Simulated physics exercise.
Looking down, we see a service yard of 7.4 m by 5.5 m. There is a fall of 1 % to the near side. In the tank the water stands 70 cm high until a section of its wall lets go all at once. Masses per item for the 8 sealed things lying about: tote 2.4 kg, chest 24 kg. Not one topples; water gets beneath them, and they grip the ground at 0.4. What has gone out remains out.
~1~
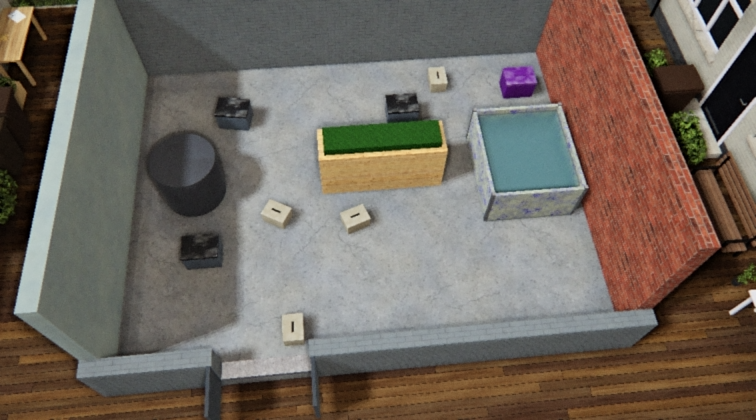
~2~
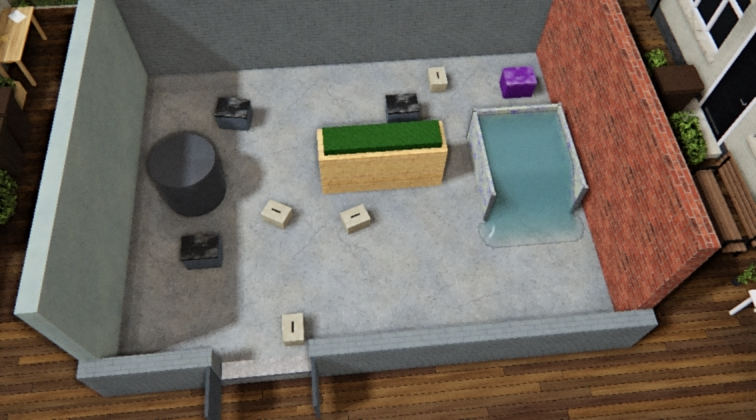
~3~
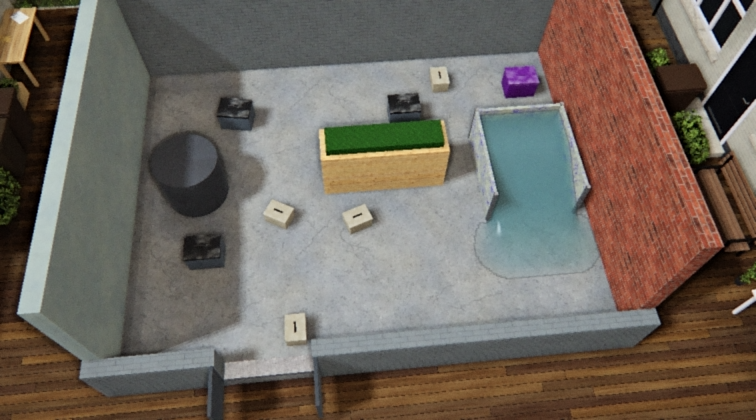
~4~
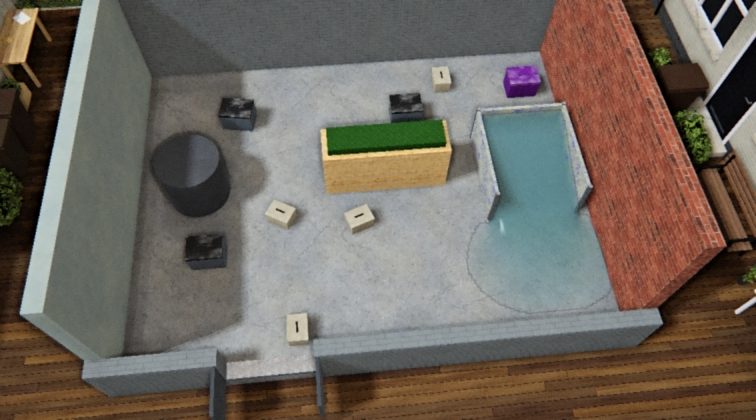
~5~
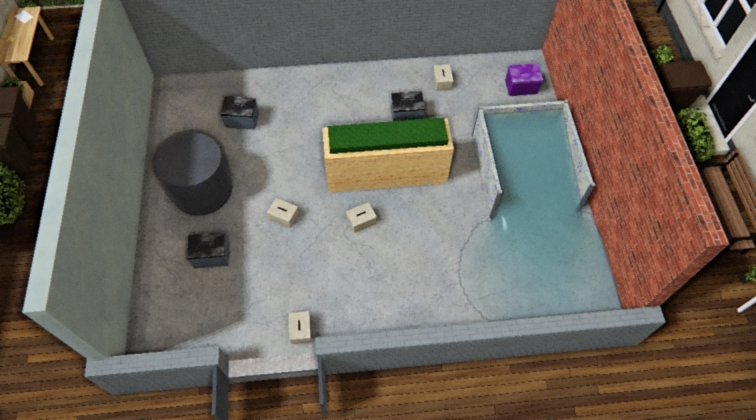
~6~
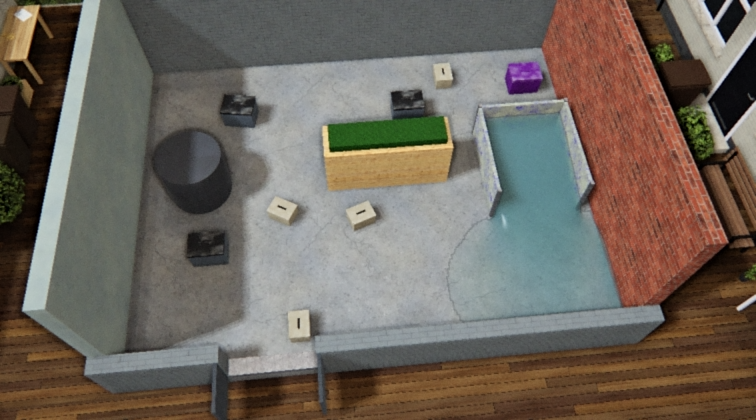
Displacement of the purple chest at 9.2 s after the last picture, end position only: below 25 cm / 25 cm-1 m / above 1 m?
Below 25 cm.
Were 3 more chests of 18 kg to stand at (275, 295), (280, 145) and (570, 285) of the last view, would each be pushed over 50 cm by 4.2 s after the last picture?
Going through them in the order asked, they come out clear of the mark, shy of the mark and clear of the mark.
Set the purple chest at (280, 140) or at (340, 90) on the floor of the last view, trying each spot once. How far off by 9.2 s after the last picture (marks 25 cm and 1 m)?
Nearly still; nearly still.
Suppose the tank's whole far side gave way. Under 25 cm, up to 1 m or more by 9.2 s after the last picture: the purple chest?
Result: Purple chest displaced far.
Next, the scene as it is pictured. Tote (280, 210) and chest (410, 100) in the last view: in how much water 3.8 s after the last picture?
Roughly 3 and 0 cm.
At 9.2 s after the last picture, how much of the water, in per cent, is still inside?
I'd say some 90 percent hasn't gone yet.
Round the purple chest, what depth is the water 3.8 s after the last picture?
Depth approx. 2 cm.
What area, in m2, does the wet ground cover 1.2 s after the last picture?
Wet area: Approx. 10.0 m2.
Then, 1.2 s after the last picture the purple chest is near (525, 71), 0.0 m from its start, aground; 0 of 8 are out; 0 afloat.
Then, 3.8 s after the last picture the purple chest is near (525, 71), 0.0 m from its start, aground; 0 of 8 are out; 2 afloat.
Then, 6.2 s after the last picture the purple chest is near (525, 71), 0.0 m from its start, aground; 0 of 8 are out; 3 afloat.
Then, 9.2 s after the last picture the purple chest is near (525, 71), 0.0 m from its start, aground; 0 of 8 are out; 3 afloat.
